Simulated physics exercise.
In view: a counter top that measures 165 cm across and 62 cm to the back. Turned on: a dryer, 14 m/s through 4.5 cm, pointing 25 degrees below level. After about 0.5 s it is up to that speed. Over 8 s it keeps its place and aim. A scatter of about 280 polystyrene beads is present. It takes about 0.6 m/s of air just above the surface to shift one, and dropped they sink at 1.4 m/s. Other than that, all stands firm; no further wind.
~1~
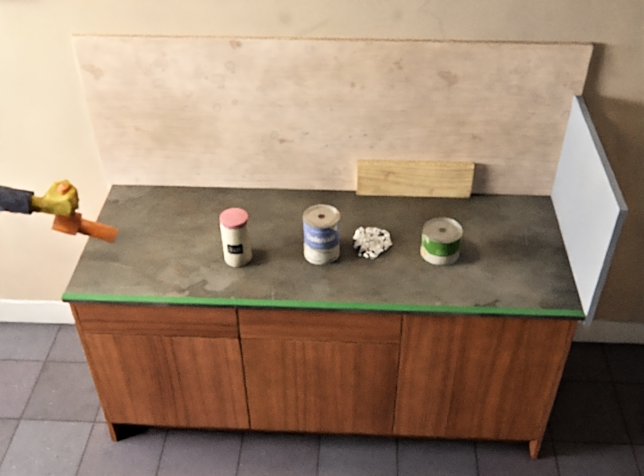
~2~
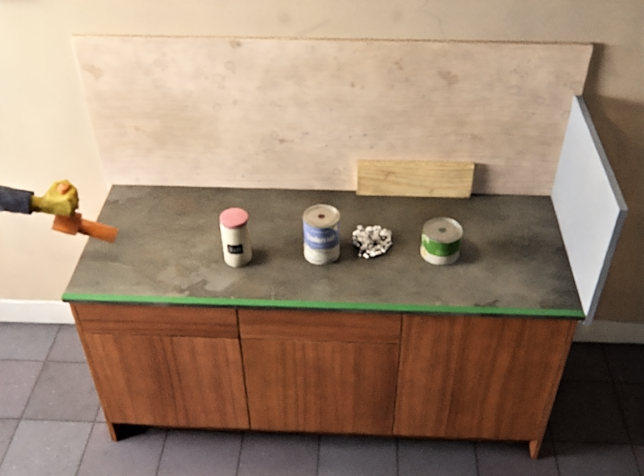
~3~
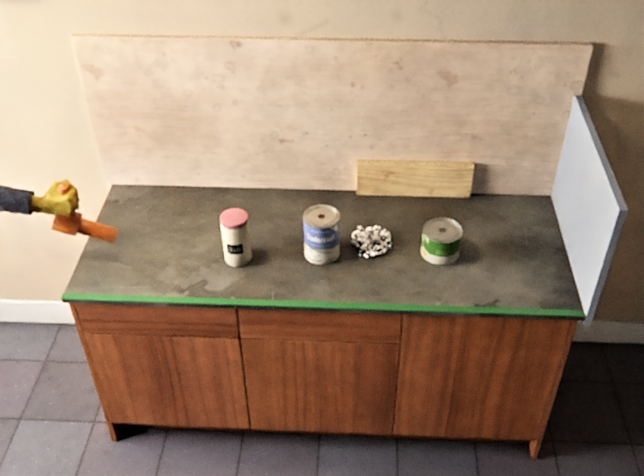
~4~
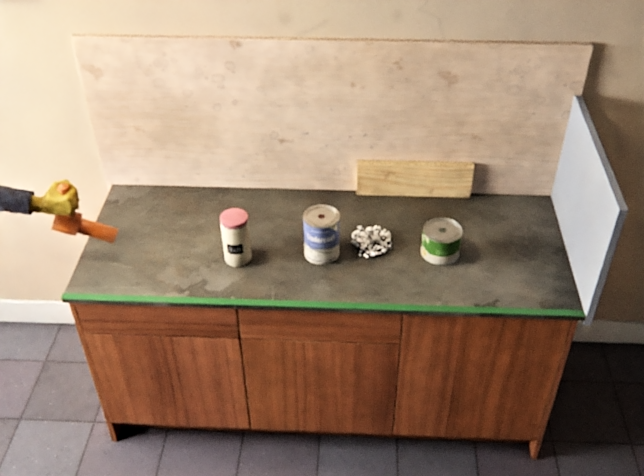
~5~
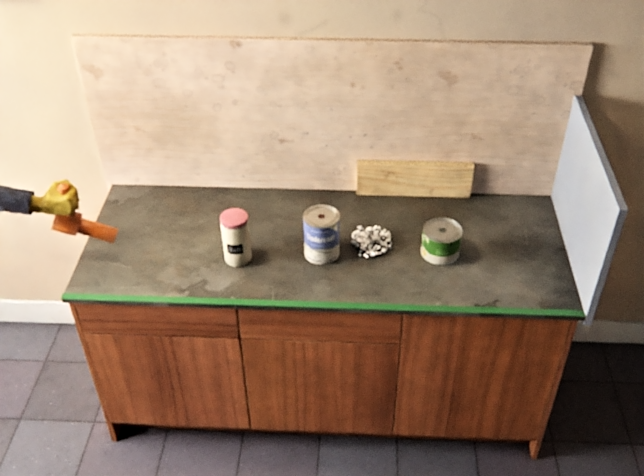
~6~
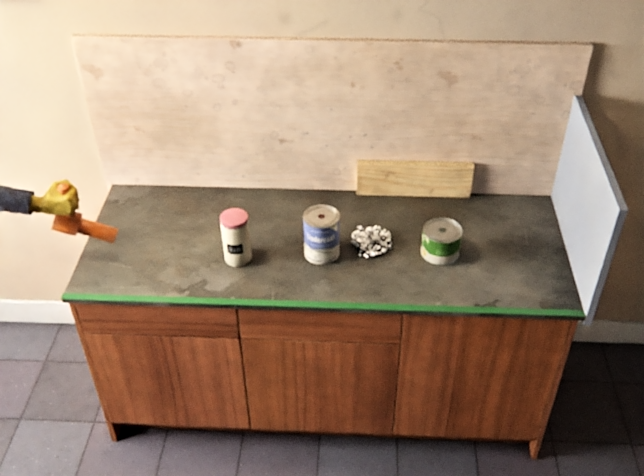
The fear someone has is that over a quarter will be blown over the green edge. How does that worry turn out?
The loss over that edge exceeds a quarter.
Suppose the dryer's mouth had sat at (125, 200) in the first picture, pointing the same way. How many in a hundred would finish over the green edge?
Estimate: About 80 %.
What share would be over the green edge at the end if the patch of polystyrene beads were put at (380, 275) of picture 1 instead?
0 per cent.
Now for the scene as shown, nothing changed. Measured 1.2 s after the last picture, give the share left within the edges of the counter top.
Near 100 per cent, more or less.
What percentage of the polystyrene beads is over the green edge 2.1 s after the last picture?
About 15 %.
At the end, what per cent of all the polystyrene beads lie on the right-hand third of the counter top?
Near 40 per cent at the end.
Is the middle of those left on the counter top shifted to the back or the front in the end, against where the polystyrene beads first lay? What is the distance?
It has shifted to the near edge, by around 5 cm.
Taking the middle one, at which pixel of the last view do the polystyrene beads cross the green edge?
Median crossing point, approx. (577, 316).
Then, 1.2 s after the last picture, 98 % are on the move or not yet settled, 0 % are over the green edge; the middle of those still in play is near (418, 243).
Then, 2.1 s after the last picture, 88 % are on the move or not yet settled, 17 % are over the green edge; the middle of those still in play is near (422, 249).
Then, 4.0 s after the last picture, 62 % are on the move or not yet settled, 34 % are over the green edge; the middle of those still in play is near (418, 252).
Then, 7.6 s after the last picture, at the end, 42 % are over the green edge; the middle of those still in play is near (415, 251).
